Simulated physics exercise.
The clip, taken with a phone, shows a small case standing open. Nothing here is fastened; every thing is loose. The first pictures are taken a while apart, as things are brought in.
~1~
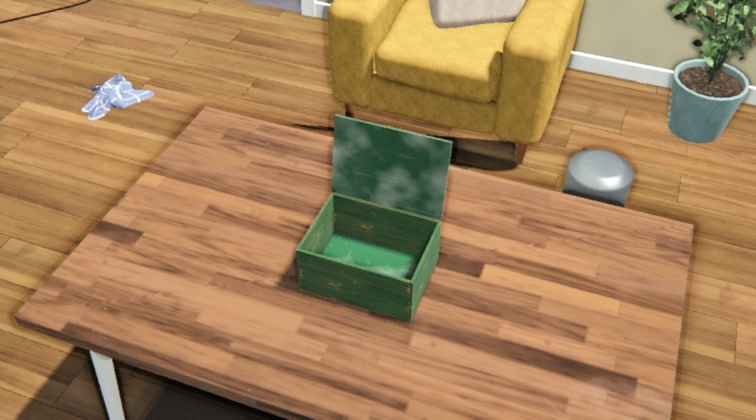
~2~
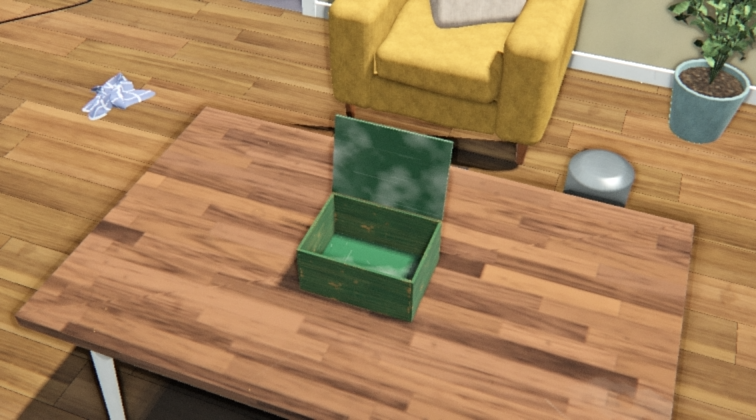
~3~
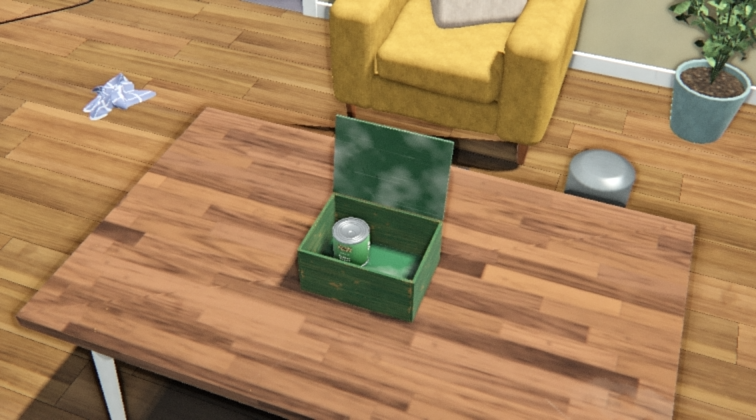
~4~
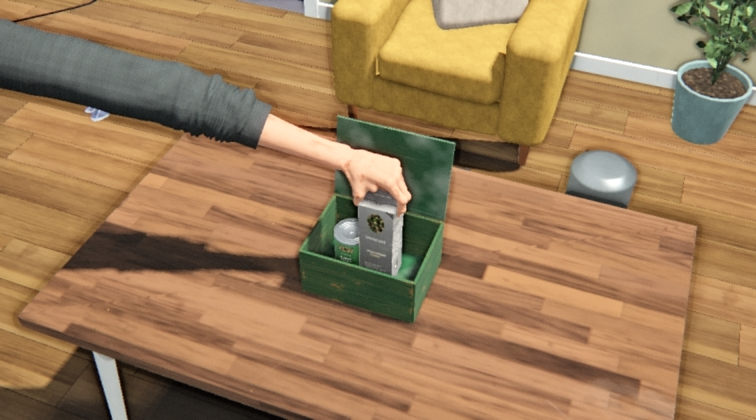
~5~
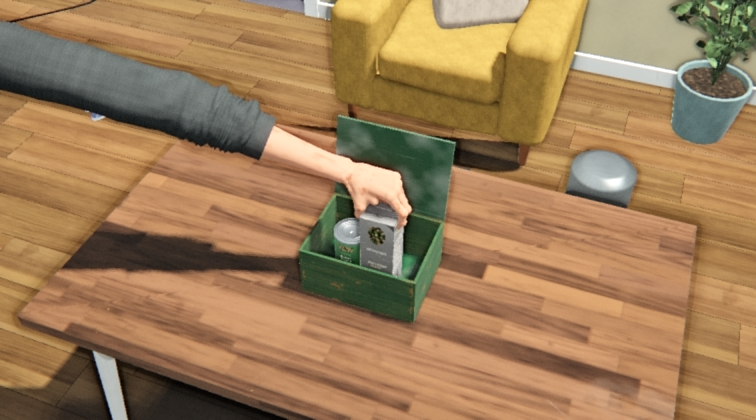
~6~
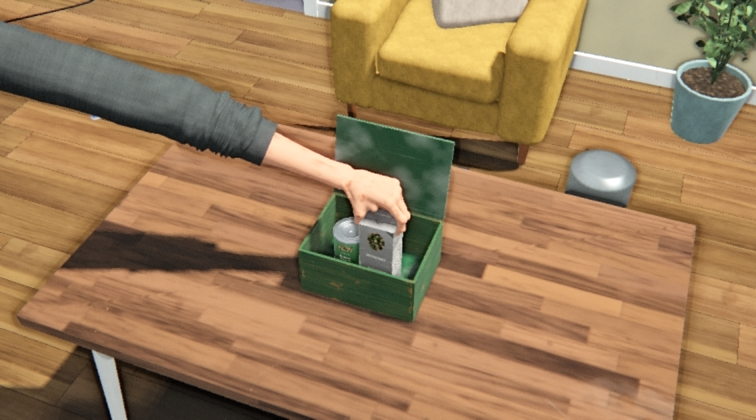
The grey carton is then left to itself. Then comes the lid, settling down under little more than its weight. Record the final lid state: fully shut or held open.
Final lid state: Held open.
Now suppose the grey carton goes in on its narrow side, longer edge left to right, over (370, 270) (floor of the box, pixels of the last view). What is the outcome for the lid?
Then the lid comes down fully.
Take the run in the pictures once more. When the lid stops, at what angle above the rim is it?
Around 45 degrees.
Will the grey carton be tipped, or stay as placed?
In the end, the grey carton keeps its orientation.
Then, 1.40 s on from there, lid 74° above the rim.
Then, 2.30 s on from there, lid 42° above the rim.
In the end, lid 43° above the rim; both unmoved. At the end, from the last picture's camera, grey carton near (381, 253).
